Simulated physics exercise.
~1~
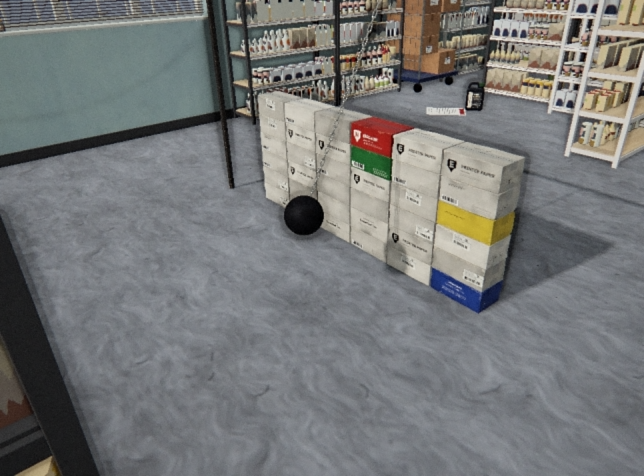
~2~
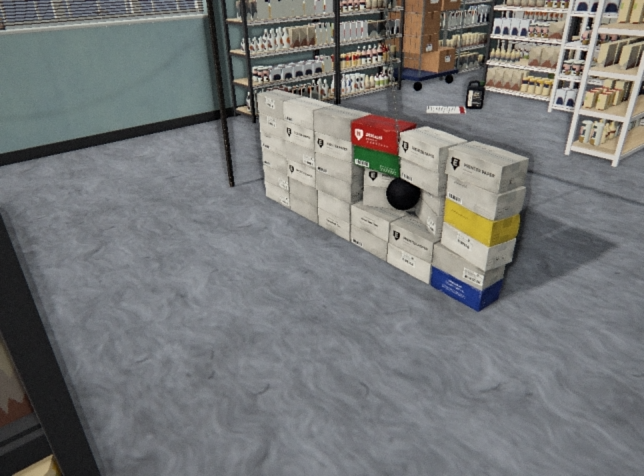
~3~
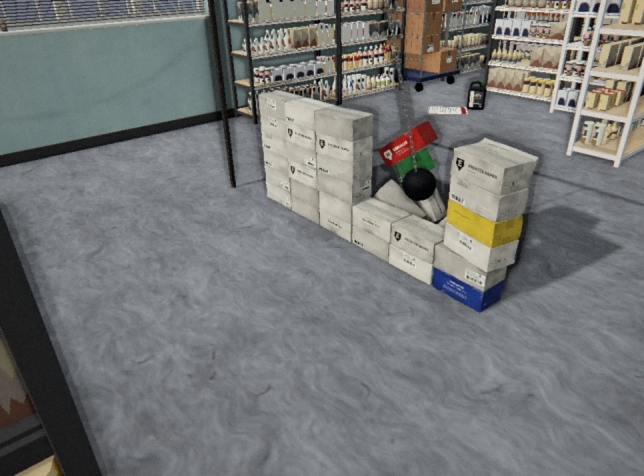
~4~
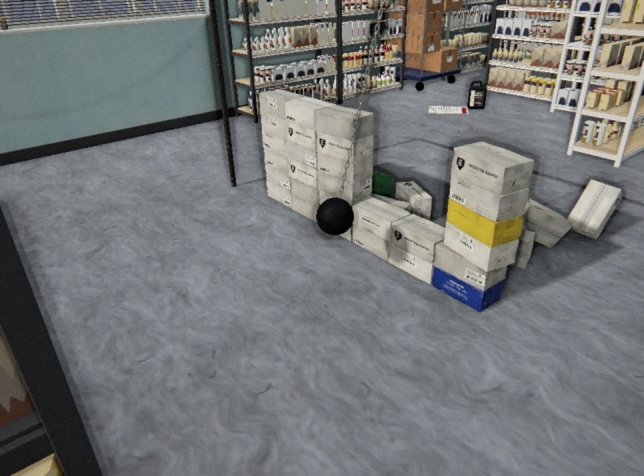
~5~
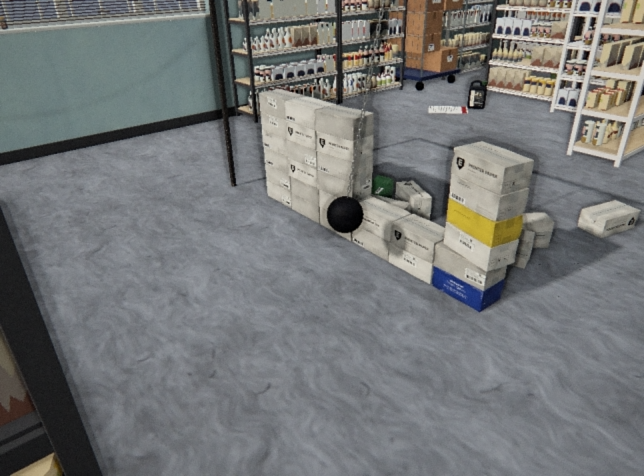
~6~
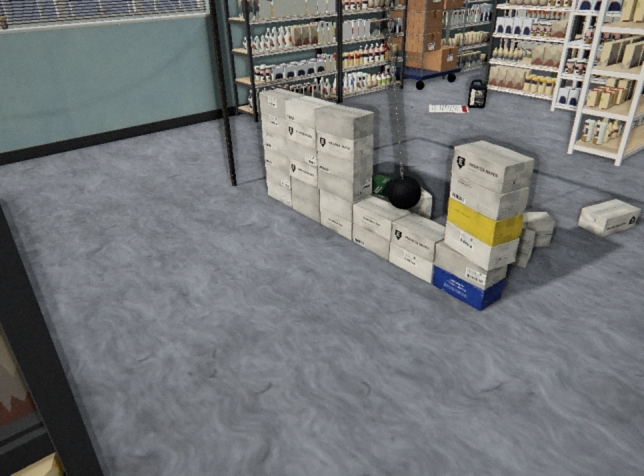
A black ball on a line swung into a low wall of stacked boxes, knocking the red and green ones and several white ones out behind it, then swung back and forth through the gap while both ends and the bottom row stayed standing.
